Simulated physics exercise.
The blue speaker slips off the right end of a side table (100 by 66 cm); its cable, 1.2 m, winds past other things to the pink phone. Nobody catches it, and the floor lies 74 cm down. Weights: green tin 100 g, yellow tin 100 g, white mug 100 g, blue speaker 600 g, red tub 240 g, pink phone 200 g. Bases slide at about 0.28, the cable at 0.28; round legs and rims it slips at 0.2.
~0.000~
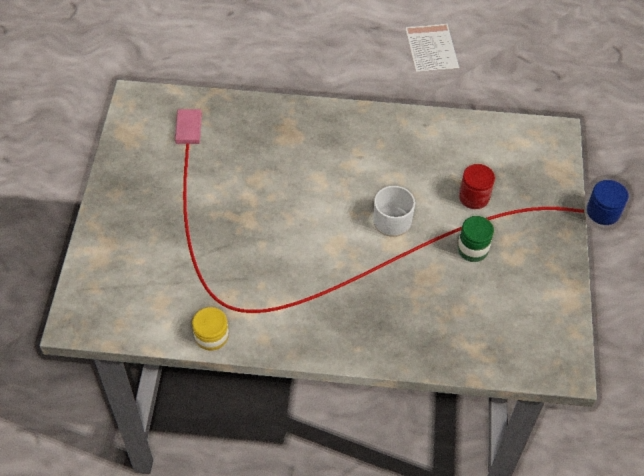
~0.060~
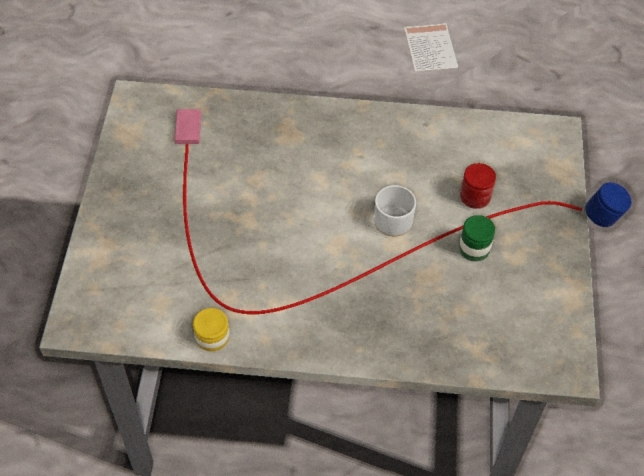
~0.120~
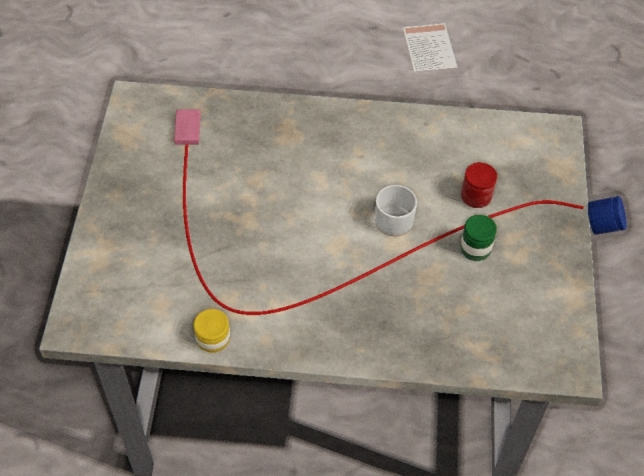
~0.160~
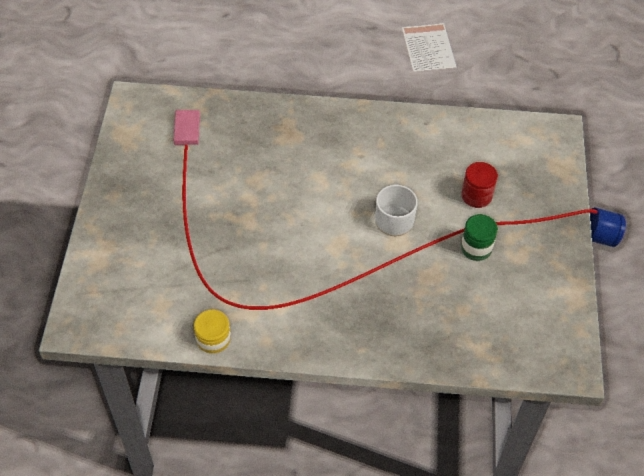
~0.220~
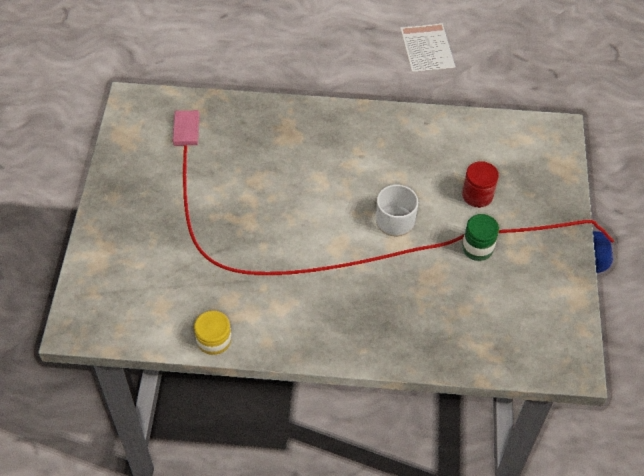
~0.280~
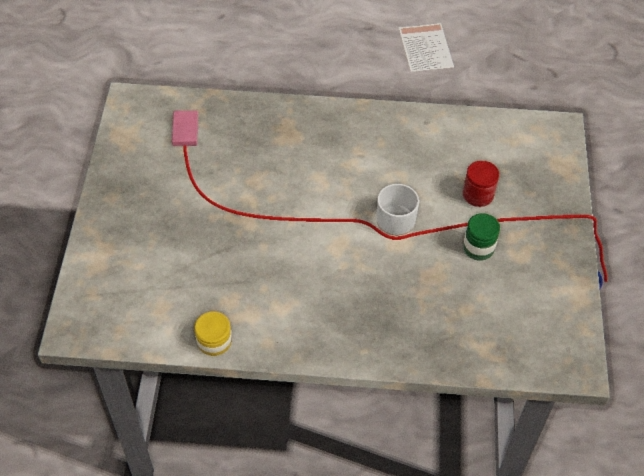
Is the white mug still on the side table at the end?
Verdict: The white mug goes over the edge.
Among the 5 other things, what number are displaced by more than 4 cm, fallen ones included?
3 of them.
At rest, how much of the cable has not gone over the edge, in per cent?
Some 0 per cent of it.
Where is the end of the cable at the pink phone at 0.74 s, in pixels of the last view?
At about (552, 242).
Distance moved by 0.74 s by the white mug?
About: White mug over the edge.
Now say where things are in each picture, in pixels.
Shows, white mug (395, 202); cable runs through (528, 210) (426, 244) (318, 295) (205, 286) (185, 194), in the first frame.
Shows, blue speaker (612, 196); cable runs through (527, 206) (319, 296) (185, 194), in the second frame.
Shows, blue speaker (607, 216); cable runs through (528, 205) (320, 296) (184, 195), in the third frame.
Shows, blue speaker (604, 227); cable runs through (545, 219) (327, 291) (184, 195), in the fourth frame.
Shows, blue speaker (595, 252); cable runs through (594, 223) (365, 261) (185, 196), in the fifth frame.
Shows, white mug (398, 200); cable runs through (547, 218) (426, 232) (307, 220) (201, 194), in the sixth frame.
By 0.5 s, the cable's tail end at (364, 190); white mug 33 cm off its start, pink phone 35 cm off its start, blue speaker over the edge.
By 0.7 s, the cable's tail end at (552, 242); white mug over the edge, pink phone 72 cm off its start, green tin 11 cm off its start.
By 1.0 s, the cable has left the top; white mug over the edge, pink phone over the edge, green tin on its side, 23 cm off its start at (566, 322).
By 1.2 s, the cable has left the top; white mug over the edge, pink phone over the edge, green tin on its side, 25 cm off its start.
By 2.4 s, the cable has left the top; white mug over the edge, pink phone over the edge, green tin on its side, 25 cm off its start at (572, 335), blue speaker over the edge.
